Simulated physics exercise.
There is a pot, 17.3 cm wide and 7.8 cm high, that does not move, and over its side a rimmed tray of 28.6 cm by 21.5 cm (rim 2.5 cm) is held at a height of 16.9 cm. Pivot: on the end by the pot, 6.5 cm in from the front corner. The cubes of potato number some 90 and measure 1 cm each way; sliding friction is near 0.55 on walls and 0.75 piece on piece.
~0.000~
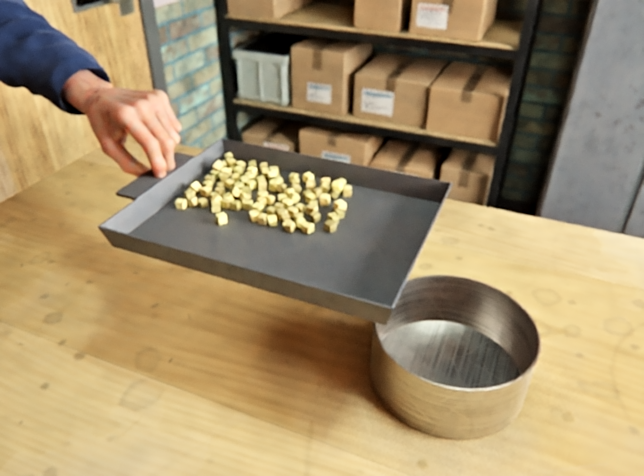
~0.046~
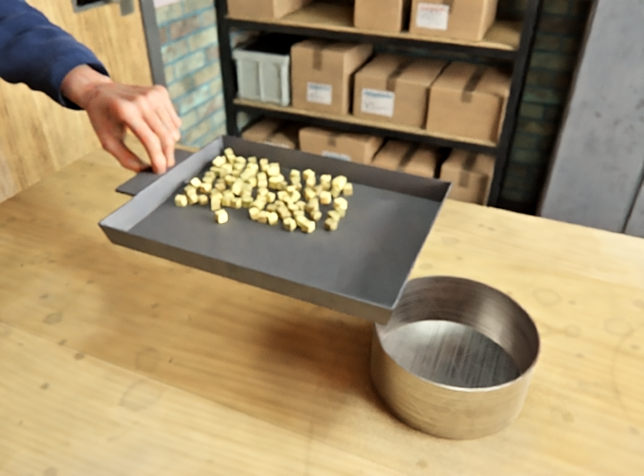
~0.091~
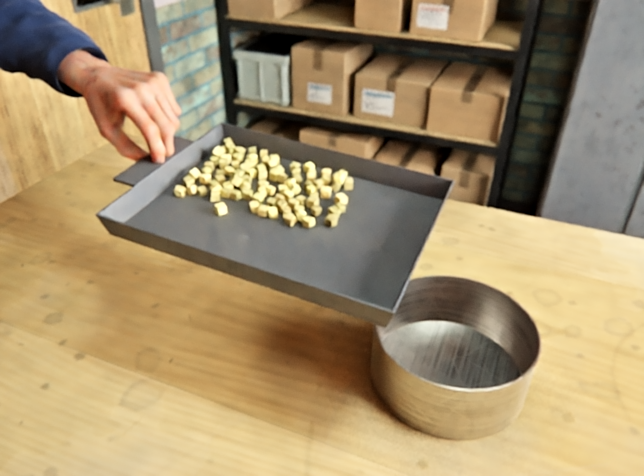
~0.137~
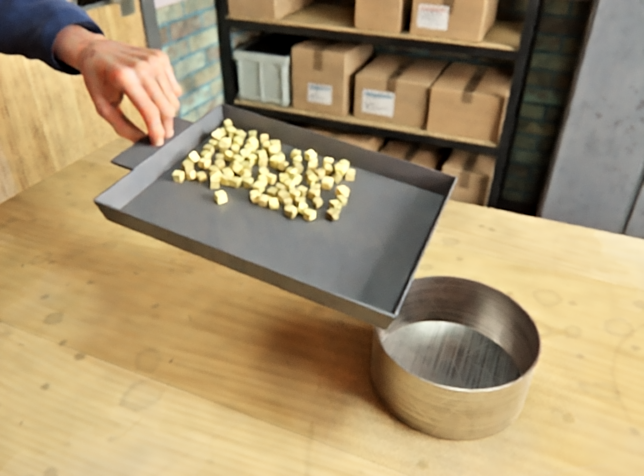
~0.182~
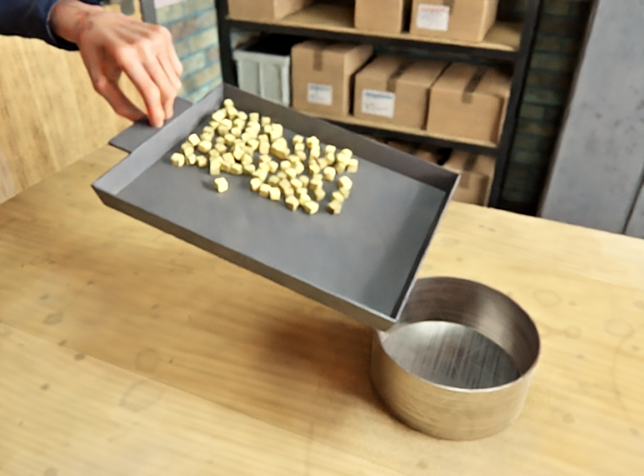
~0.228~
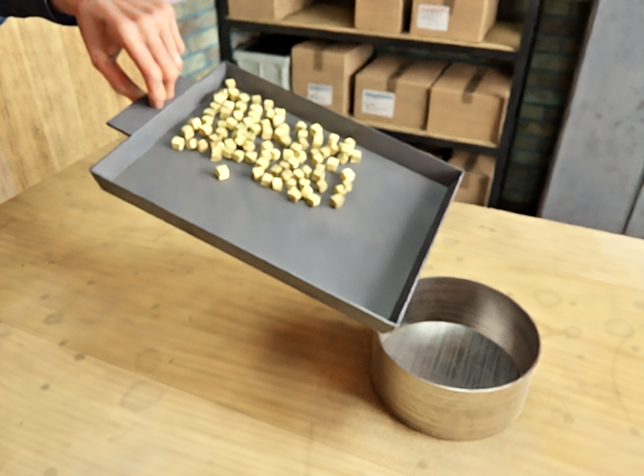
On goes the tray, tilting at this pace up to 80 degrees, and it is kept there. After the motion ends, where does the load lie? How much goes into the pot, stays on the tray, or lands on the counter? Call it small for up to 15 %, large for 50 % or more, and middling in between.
Pot - small, left on the tray - small, counter - large.
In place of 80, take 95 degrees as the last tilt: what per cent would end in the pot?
Roughly 0 %.
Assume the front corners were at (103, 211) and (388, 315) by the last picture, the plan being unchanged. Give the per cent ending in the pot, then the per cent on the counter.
The pot gets 0 and the counter 65.
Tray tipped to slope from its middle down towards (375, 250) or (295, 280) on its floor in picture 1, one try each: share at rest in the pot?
Near 50 and 0 per cent, in that order.
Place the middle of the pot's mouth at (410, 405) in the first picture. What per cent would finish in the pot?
Something like 80 per cent would settle in it.
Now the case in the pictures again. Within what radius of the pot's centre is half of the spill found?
22 cm.
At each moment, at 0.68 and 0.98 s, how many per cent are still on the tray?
In turn: 100, 15.
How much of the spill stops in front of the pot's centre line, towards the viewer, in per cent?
Share: Some 100 %.
After 0.50 s, tilt 50 degrees; the tray holds 100 %, the pot 0 %.
Then, at 0.68 s, tilt 70 degrees; the tray holds 100 %, the pot 0 %.
After 0.98 s, tilt 80 degrees; the tray holds 15 %, the pot 0 %.
By 2.2 s all is still; pot 0 %, tray 5 %, counter 90 %.
